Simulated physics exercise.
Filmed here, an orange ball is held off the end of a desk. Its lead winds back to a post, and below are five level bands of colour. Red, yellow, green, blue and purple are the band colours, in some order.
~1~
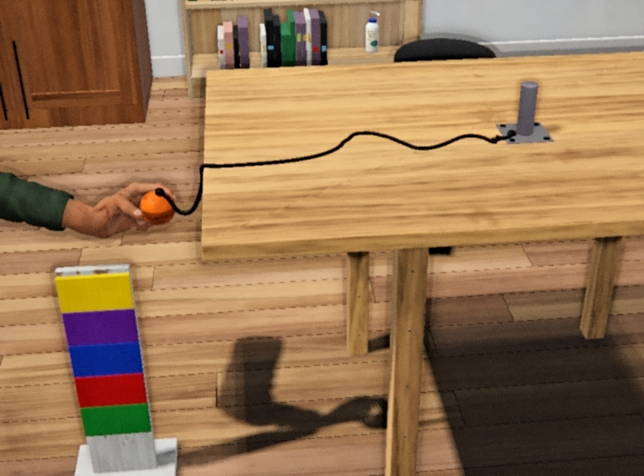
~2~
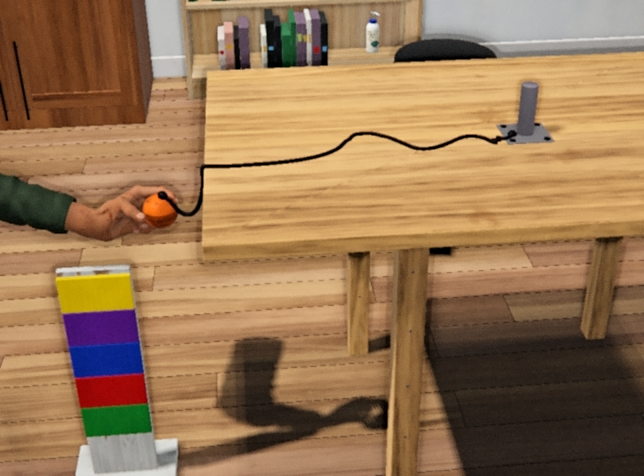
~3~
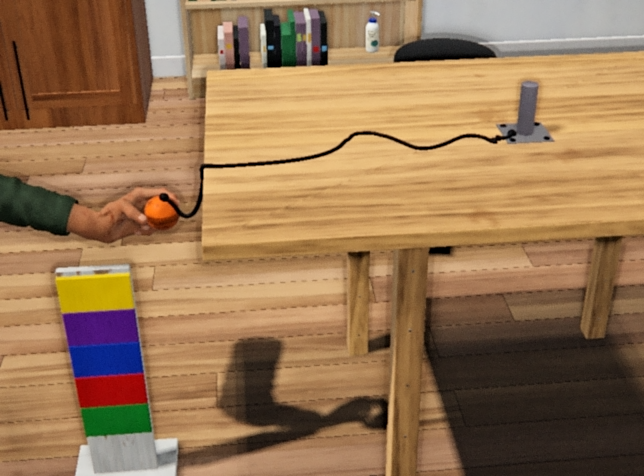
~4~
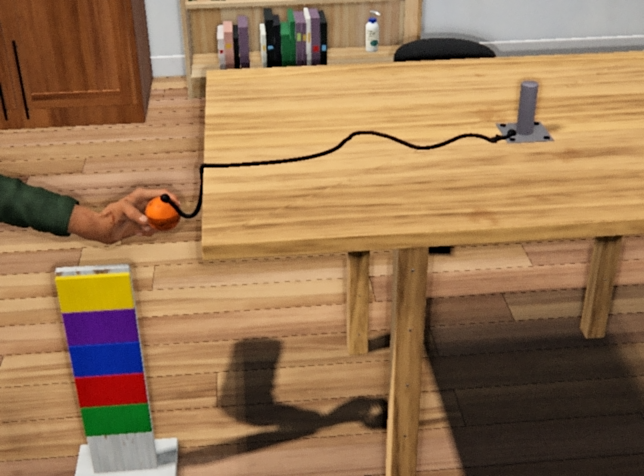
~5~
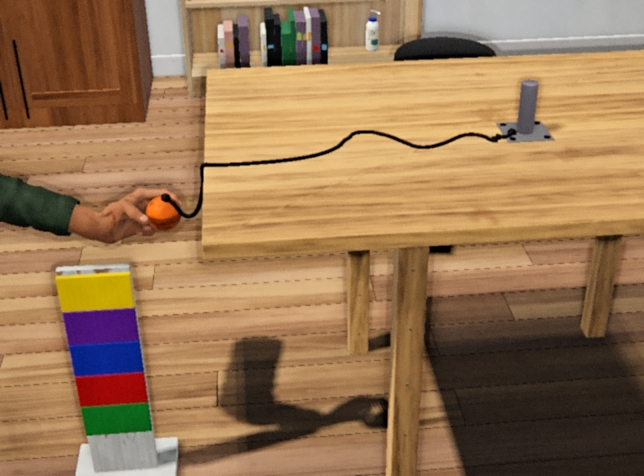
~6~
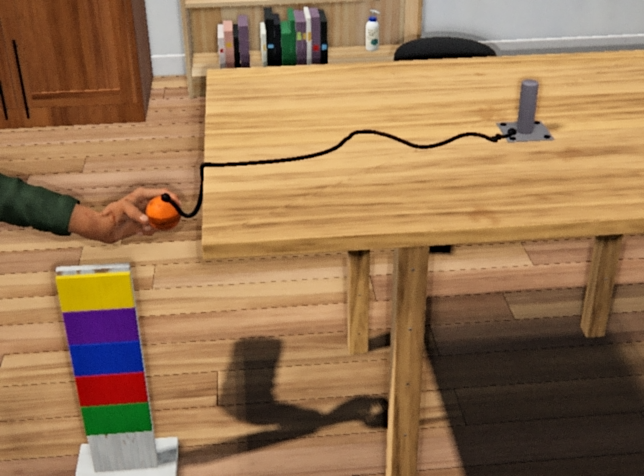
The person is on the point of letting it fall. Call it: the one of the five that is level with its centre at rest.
My call is purple.
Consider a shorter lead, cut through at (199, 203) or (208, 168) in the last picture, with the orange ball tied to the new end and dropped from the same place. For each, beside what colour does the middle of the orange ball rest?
Per try - 1: Yellow; 2: Higher than all five.
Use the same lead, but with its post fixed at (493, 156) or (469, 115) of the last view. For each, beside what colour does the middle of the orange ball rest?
Try one - blue; try two - blue.
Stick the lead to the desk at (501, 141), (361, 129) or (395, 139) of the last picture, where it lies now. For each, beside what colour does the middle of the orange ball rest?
First try purple, second try yellow, third try yellow.
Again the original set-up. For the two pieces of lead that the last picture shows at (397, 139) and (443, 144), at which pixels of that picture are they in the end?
The first ends at (352, 143) and the second at (404, 139).
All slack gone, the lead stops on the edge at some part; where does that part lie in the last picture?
About (283, 161).
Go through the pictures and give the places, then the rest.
The first picture shows orange ball (158, 208); yellow (95, 295); purple (101, 329); blue (106, 361); red (111, 392); green (116, 421).
The second picture shows orange ball (161, 211); lead through (496, 143) (425, 149) (356, 134) (297, 161) (207, 170).
The third picture shows orange ball (162, 213).
The fourth picture shows orange ball (163, 214); lead through (495, 142) (425, 148) (356, 134) (296, 160) (207, 169).
The fifth picture shows orange ball (164, 214).
The sixth picture shows orange ball (164, 213); lead through (496, 141) (425, 147) (356, 133) (297, 159) (207, 168).
Soon after, ball near (184, 321); level with purple.
Then, ball near (239, 300); level with purple.
Further on, ball near (211, 317); level with purple.
At rest, ball near (212, 315); level with purple. Its centre hangs level with the purple band.
